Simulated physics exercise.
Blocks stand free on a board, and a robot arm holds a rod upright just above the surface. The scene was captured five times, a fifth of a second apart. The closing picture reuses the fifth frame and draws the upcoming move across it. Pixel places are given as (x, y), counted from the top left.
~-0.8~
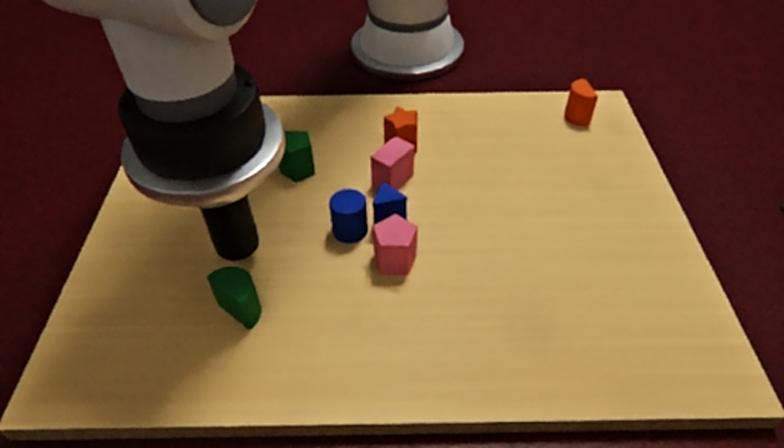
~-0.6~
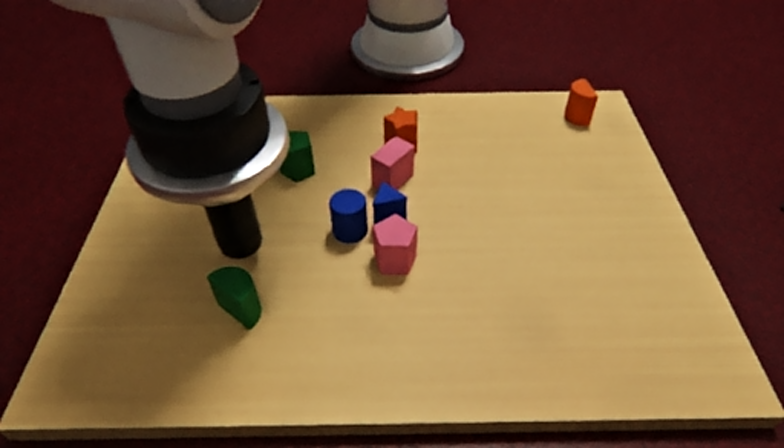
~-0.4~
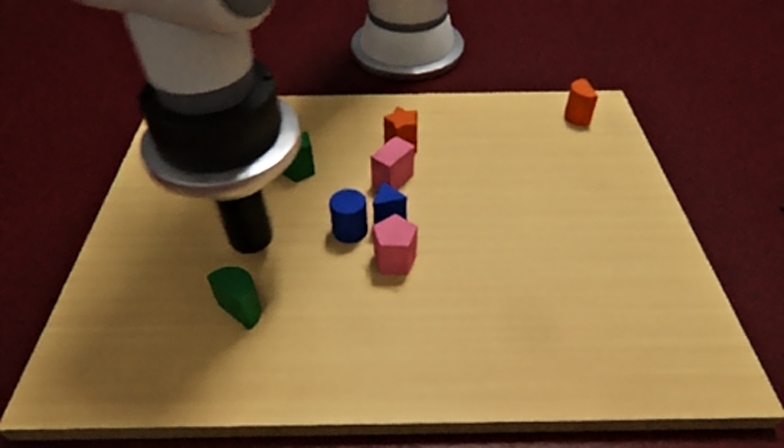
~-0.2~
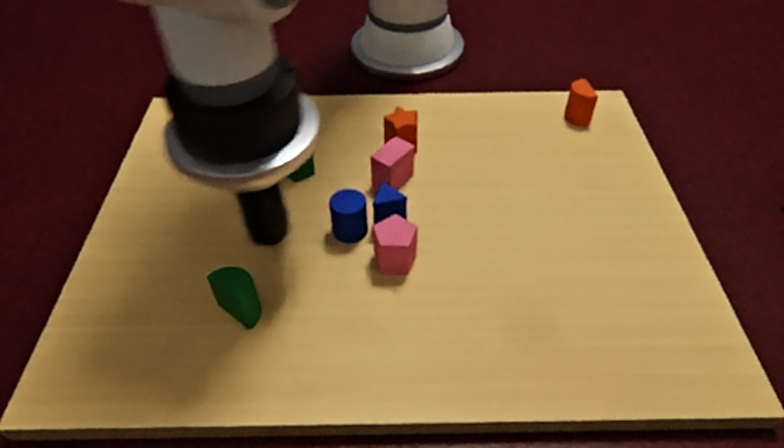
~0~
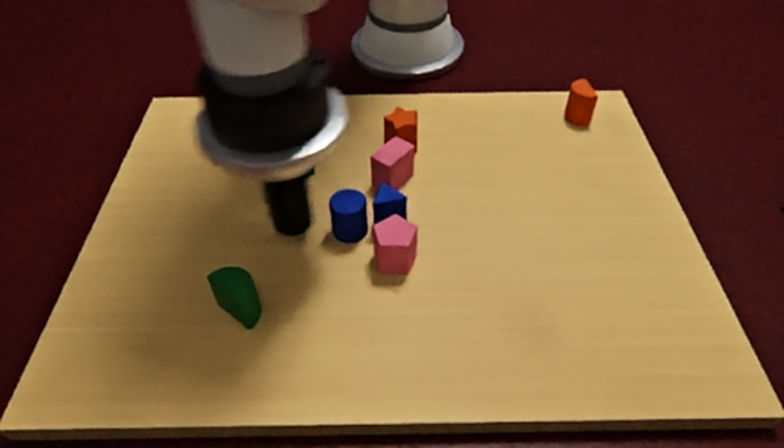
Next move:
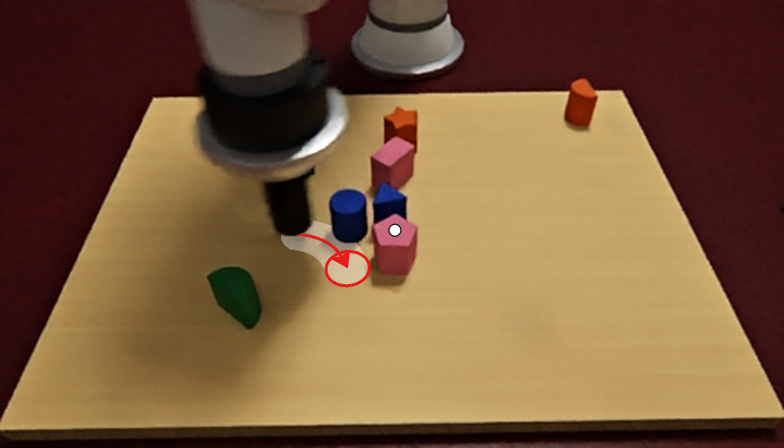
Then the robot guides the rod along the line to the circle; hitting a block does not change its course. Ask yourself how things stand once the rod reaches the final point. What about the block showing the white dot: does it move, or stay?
It stays put.
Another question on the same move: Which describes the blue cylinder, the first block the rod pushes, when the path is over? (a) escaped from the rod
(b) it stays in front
(a)
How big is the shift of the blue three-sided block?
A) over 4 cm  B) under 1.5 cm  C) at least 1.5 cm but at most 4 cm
B (under 1.5 cm)
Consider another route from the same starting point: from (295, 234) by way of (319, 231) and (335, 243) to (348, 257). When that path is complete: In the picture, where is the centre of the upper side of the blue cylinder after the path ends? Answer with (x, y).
It is going to be at (376, 207).
Path on the board, from (295, 234) through (319, 239) and (337, 251) to (348, 268); the dot is on the pink five-sided block.
The first path, step by step. Halfway along, rod at (328, 233); blue cylinder at (363, 201); blue three-sided block at (393, 193), turned 20° anticlockwise.
At the end, rod at (346, 257); blue cylinder at (366, 202); blue three-sided block at (395, 193), turned 25° anticlockwise; pink five-sided block in place.
